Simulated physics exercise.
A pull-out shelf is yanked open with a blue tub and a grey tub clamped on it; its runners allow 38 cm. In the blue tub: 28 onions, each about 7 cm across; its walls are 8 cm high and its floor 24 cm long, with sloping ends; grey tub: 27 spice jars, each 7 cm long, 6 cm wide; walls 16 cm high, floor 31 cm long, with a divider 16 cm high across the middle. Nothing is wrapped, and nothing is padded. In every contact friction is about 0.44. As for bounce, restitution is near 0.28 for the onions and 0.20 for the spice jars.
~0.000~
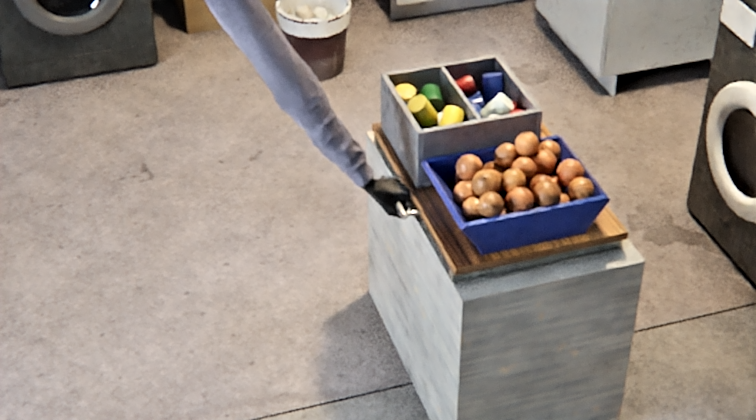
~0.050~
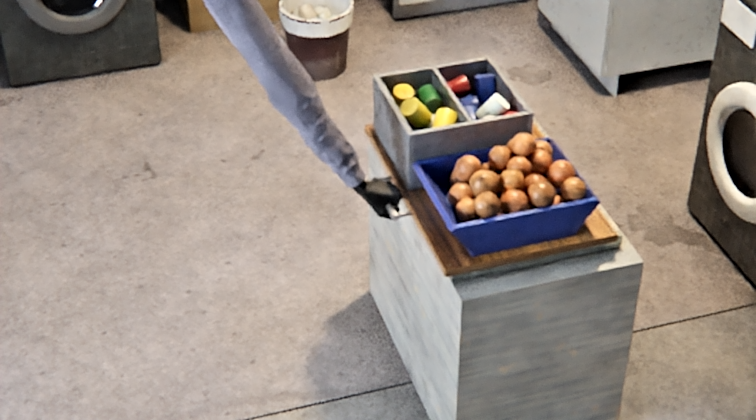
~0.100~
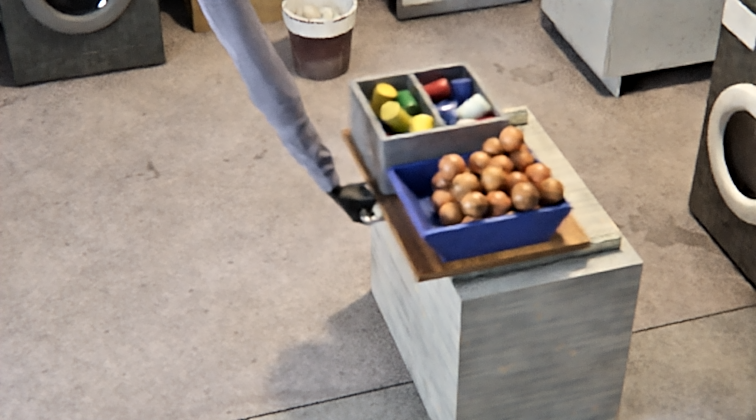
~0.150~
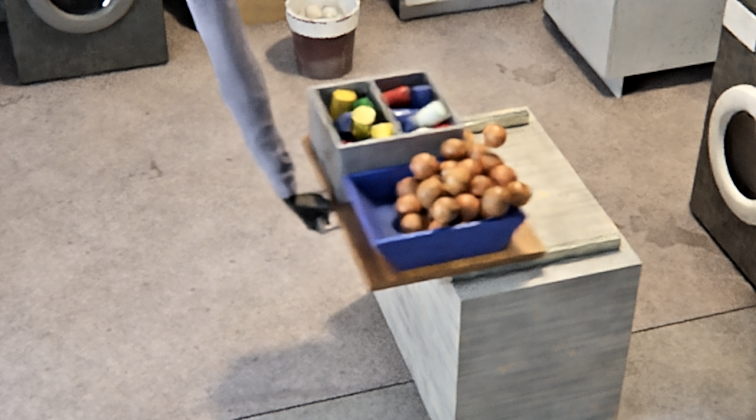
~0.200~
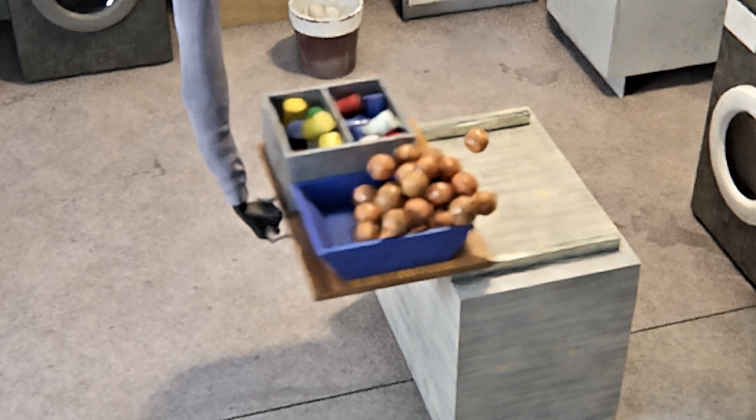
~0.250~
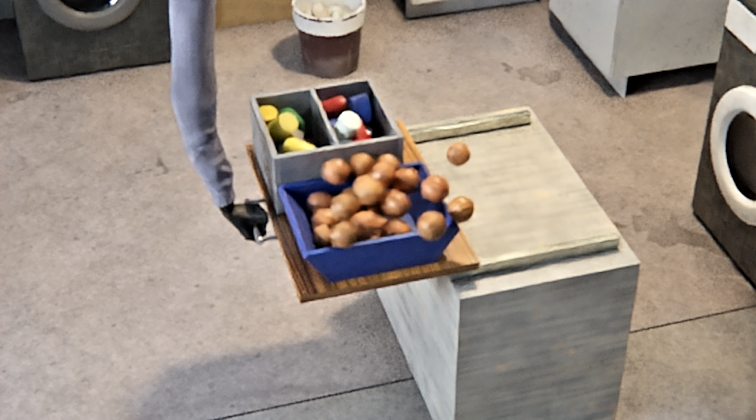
A wooden shelf is pulled out leftward by a gloved hand, and onions slide and bounce rightward in their blue tub.
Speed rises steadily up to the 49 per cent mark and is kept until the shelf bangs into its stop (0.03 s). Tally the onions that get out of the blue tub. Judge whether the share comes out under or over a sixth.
Over a sixth.
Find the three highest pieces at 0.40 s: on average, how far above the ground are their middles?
About 88 cm.
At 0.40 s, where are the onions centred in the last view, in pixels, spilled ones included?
Their middle is at about (326, 209).
After 0.40 s, blue tub 22 in, 6 out and grey tub 27 in, 0 out.
After 0.62 s, blue tub 17 in, 11 out and grey tub 27 in, 0 out.
Final count (at 1.06 s), blue tub 17 in, 11 out and grey tub 27 in, 0 out. Asked share, 11 of 28, 39 per cent.
